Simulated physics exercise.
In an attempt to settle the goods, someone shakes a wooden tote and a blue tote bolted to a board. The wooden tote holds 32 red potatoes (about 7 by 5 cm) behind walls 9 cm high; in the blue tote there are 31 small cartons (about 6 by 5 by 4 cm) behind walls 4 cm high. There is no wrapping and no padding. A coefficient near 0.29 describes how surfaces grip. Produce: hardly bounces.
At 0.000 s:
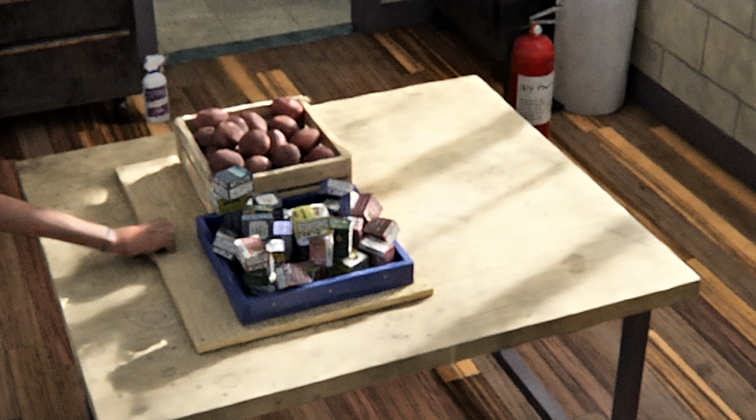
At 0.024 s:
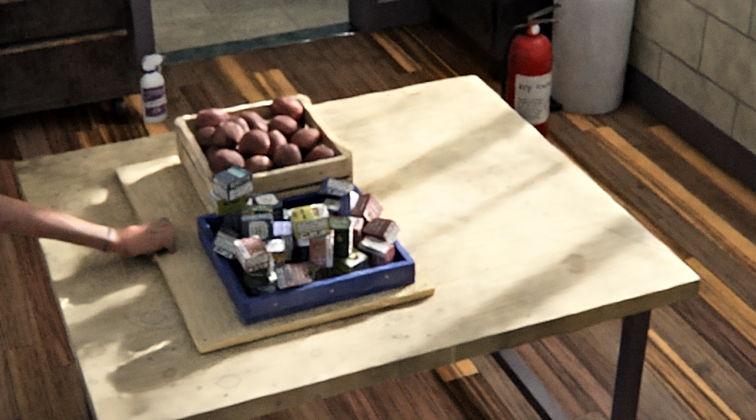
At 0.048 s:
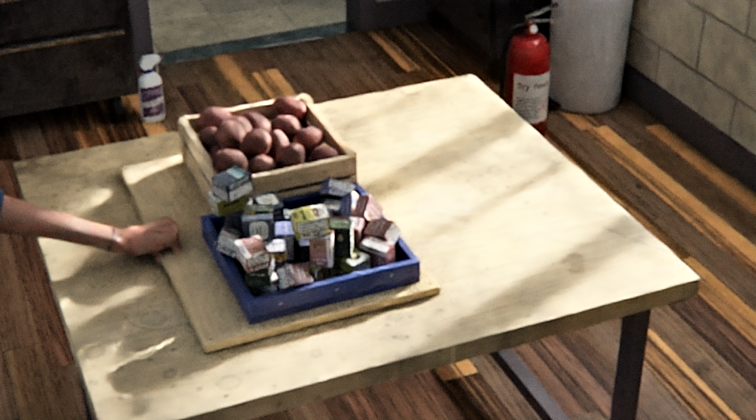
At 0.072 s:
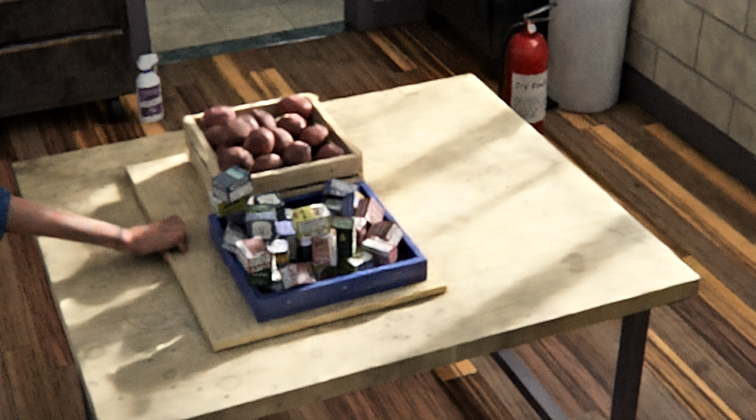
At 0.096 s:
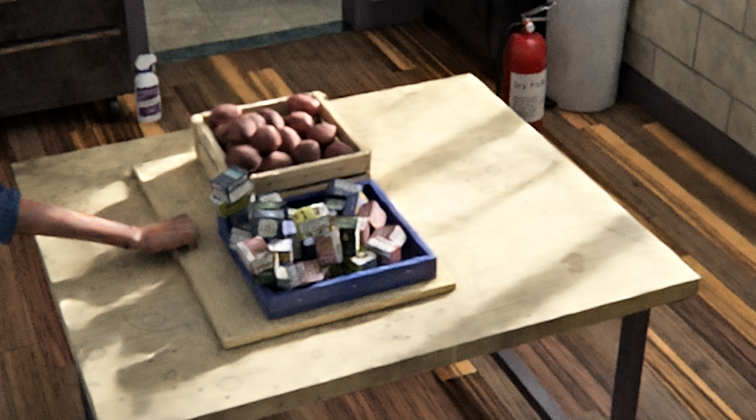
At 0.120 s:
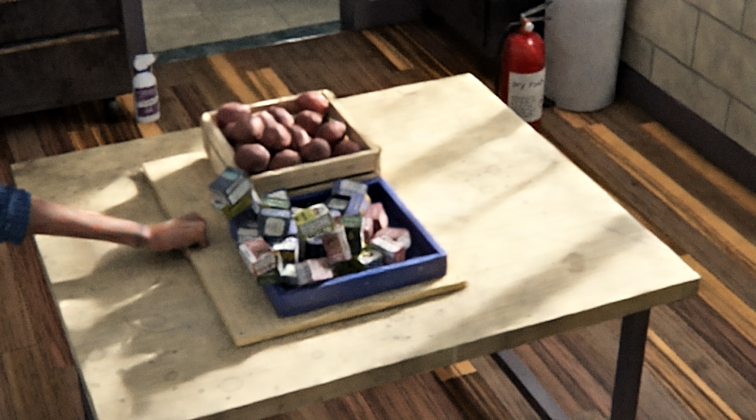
A hand slides a board holding two totes rightward, and the blue tote's cartons bunch left.
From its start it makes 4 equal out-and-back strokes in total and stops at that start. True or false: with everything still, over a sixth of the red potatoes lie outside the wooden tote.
False.
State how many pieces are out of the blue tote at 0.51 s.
Count for the blue tote: Roughly 6.
After 0.51 s, 1 of 32 out of the wooden tote and 6 of 31 out of the blue tote.
After 1.01 s, 1 of 32 out of the wooden tote and 8 of 31 out of the blue tote.
After 1.70 s, 1 of 32 out of the wooden tote and 10 of 31 out of the blue tote.
When it is over (at 2.58 s), 2 of 32 out of the wooden tote and 10 of 31 out of the blue tote. Asked share, 2 of 32, 6 per cent.
